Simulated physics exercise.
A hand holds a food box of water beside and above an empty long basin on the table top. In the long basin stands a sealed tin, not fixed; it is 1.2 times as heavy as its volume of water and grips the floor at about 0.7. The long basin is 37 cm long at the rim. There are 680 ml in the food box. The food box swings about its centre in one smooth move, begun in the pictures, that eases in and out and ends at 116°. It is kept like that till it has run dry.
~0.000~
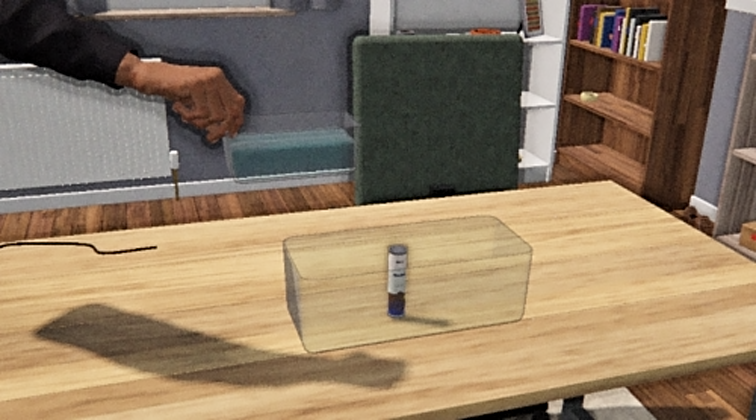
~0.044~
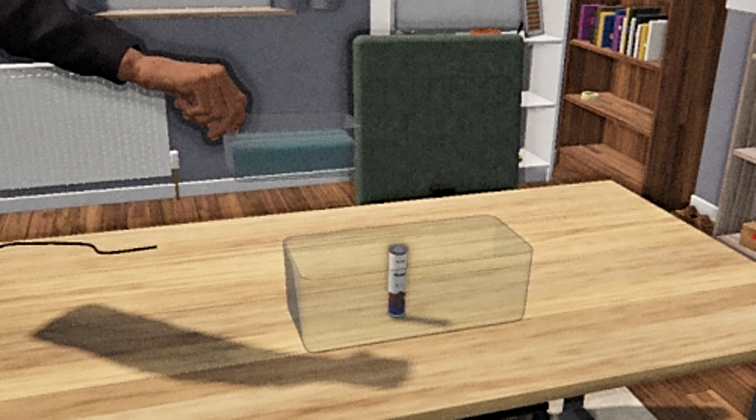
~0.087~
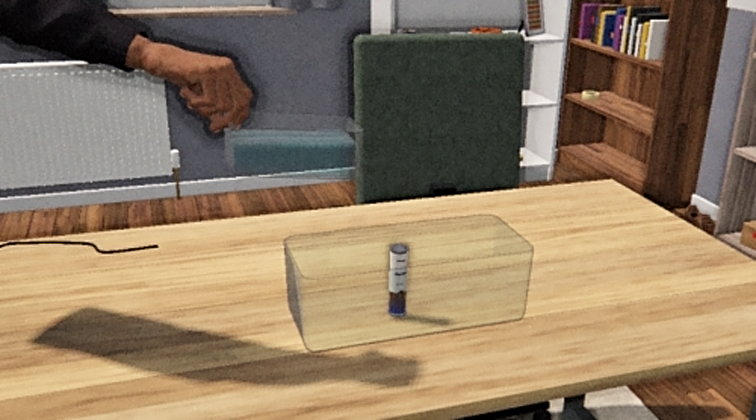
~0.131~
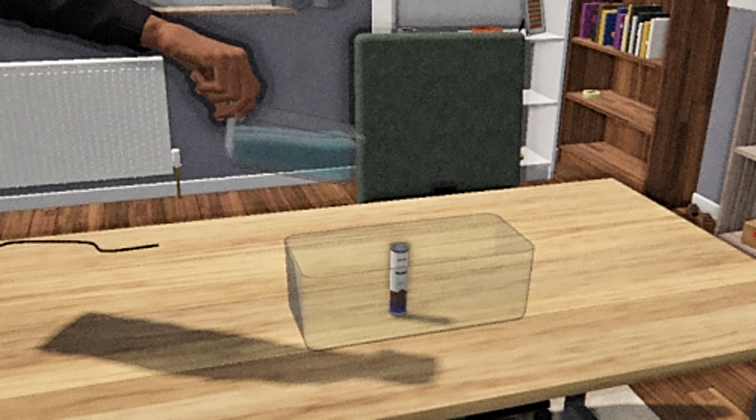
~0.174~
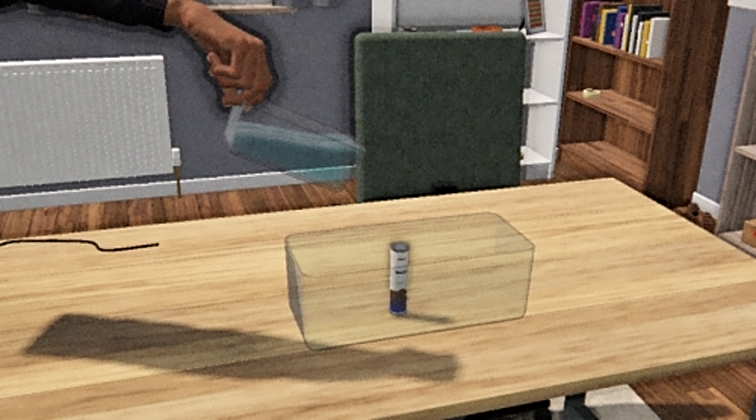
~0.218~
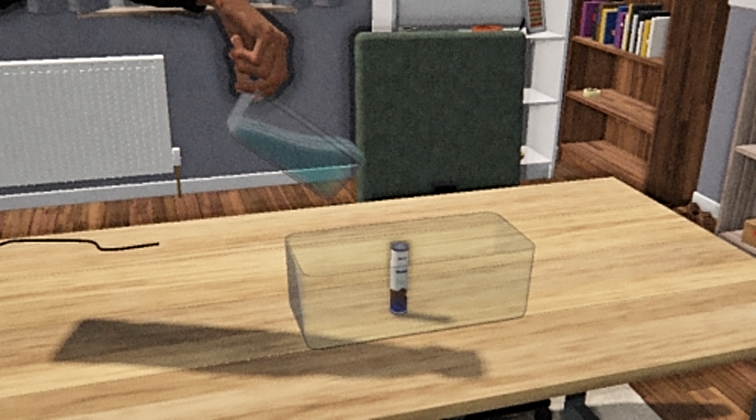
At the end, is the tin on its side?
The tin goes over.
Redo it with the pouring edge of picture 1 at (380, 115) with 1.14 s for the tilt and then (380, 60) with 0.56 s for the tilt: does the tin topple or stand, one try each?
First it stays up; then it stays up.
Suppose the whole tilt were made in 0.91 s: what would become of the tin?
The tin remains upright.
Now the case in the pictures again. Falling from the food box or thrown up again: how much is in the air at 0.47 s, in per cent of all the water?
Near 42 in a hundred.
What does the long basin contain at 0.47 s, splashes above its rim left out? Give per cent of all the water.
About 48 per cent.
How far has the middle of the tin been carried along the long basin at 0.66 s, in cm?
Some 3 cm.
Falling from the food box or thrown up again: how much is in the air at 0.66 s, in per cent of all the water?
Some 5 per cent.
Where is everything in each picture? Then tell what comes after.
Tilt 0°; pouring edge (353, 119); surface from (227, 143) to (349, 134); the long basin's rim runs from (291, 260) to (513, 233); the tin's top is at (398, 252), in the first picture.
Tilt 2°; pouring edge (354, 121); surface from (228, 142) to (350, 134), in the second picture.
Tilt 7°; pouring edge (356, 125); surface from (229, 138) to (351, 136), in the third picture.
Tilt 15°; pouring edge (358, 133); surface from (230, 134) to (353, 138), in the fourth picture.
Tilt 26°; pouring edge (358, 144); surface from (231, 129) to (355, 141), in the fifth picture.
Tilt 38°; pouring edge (355, 158); surface from (231, 123) to (344, 144); 3 per cent is over the edge, in the sixth picture.
Then, 0.47 s in, the tilt is 109° and 10 per cent is still to pour; the tin stands where it began.
Then, 0.66 s in, the tilt is 116° and 1 per cent is still to pour; the tin leans 11°.
Then, 0.85 s in, the tilt is 116° and 0 per cent is still to pour; the tin leans 55°.
Then, 1.06 s in, the tilt is 116° and 0 per cent is still to pour; the tin lies on its side.
Finally, the tin lies on its side.
